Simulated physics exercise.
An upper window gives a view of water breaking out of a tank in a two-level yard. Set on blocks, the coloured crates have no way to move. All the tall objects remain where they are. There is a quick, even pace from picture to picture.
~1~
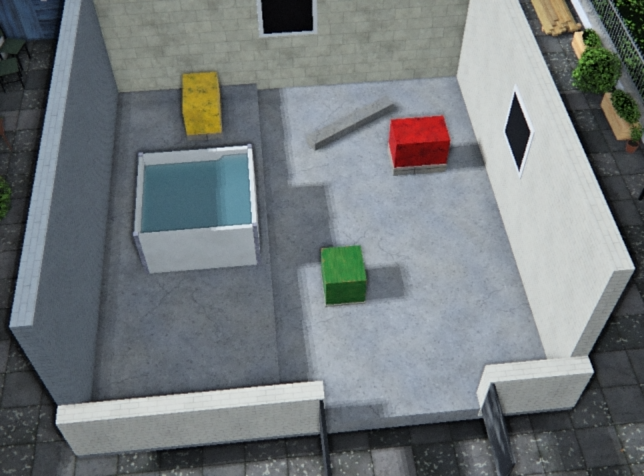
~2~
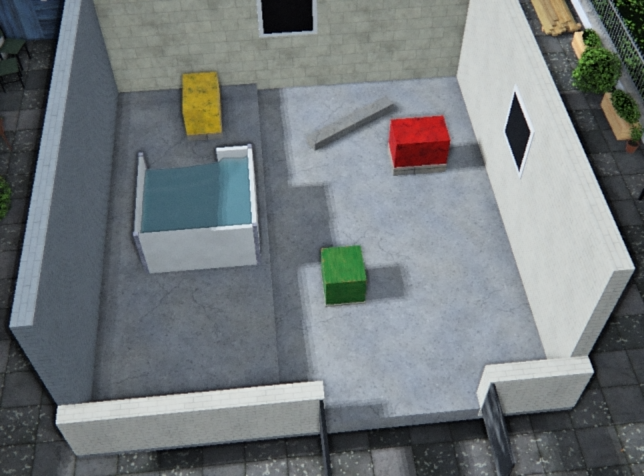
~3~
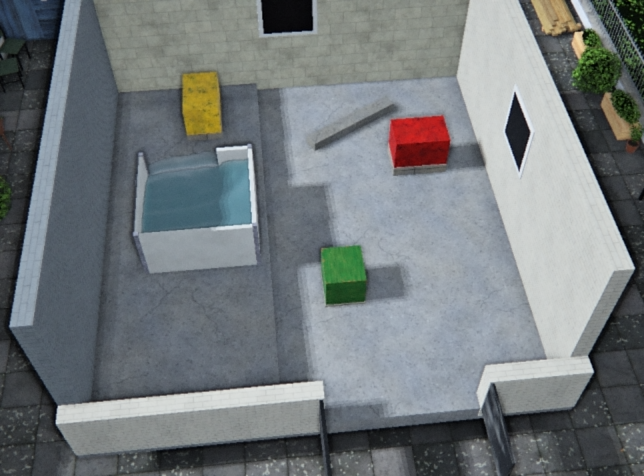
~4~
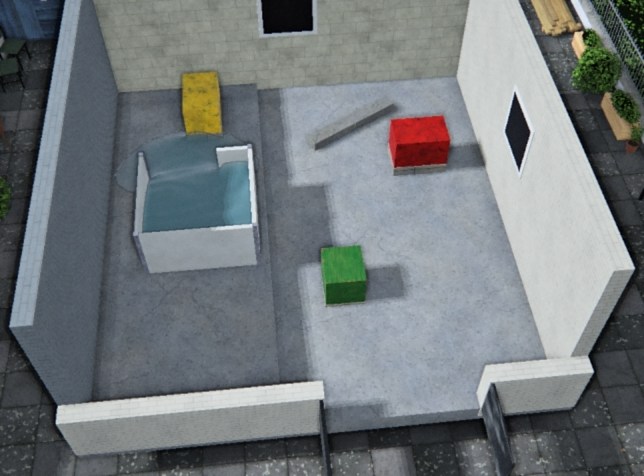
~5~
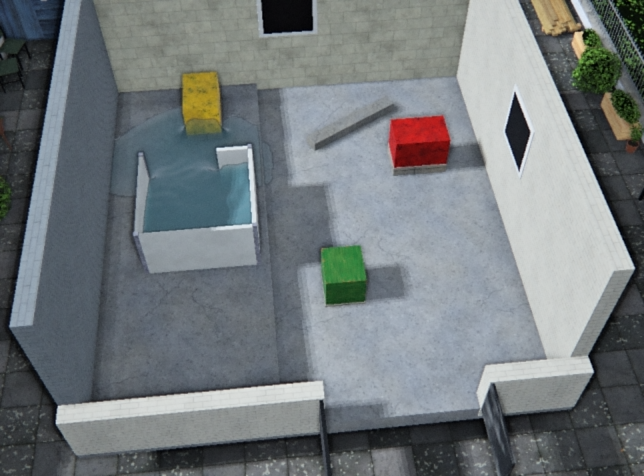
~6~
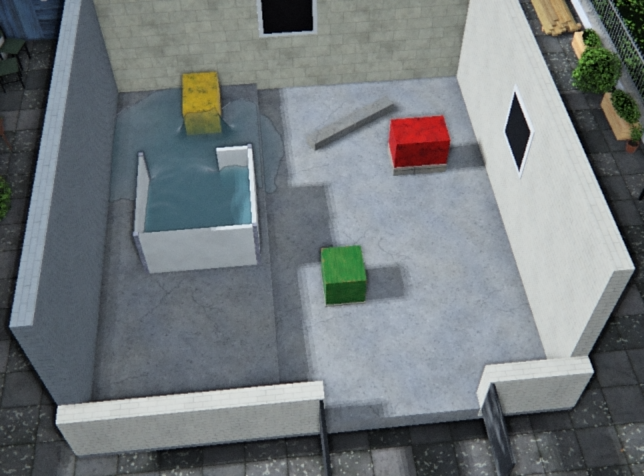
Water sat still in an open white tank, then poured out through a gap in its far side, spreading across the grey floor and around the base of the yellow crate.
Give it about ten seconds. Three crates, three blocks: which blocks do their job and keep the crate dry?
The yellow crate will meet the water, the green crate will meet the water, the red crate will avoid the water.
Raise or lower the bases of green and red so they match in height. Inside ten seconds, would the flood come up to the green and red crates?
Green: Untouched, red: Flooded.
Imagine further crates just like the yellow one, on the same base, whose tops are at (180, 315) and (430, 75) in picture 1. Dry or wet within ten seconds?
First is never reached; second is reached.
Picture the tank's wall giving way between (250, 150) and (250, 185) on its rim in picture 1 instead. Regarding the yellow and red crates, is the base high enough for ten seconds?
First the yellow crate: It is never reached; then the red crate: It gets reached.
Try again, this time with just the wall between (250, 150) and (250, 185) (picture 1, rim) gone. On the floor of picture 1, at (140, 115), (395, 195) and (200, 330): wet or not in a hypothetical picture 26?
In turn: Dry, under water, not flooded.
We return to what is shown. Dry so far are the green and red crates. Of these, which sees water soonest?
Answer: The one in red.
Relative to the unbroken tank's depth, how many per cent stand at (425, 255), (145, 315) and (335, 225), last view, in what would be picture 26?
Respectively near 0, 0 and 0 per cent.
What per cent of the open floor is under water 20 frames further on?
Near 45 in a hundred.
A moment on, water covers 20 % of the floor; the yellow crate water round its plinth, the green crate not reached, the red crate not reached.
Next, water covers 30 % of the floor; the yellow crate water round its plinth, the green crate not reached, the red crate water round its plinth.
Then, water covers 45 % of the floor; the yellow crate water round its plinth, the green crate not reached, the red crate water round its plinth.
Later, water covers 70 % of the floor; the yellow crate water round its plinth, the green crate water round its plinth, the red crate water round its plinth.
In the end, water covers 90 % of the floor; the yellow crate was topped, the green crate was topped, the red crate stayed above the water.
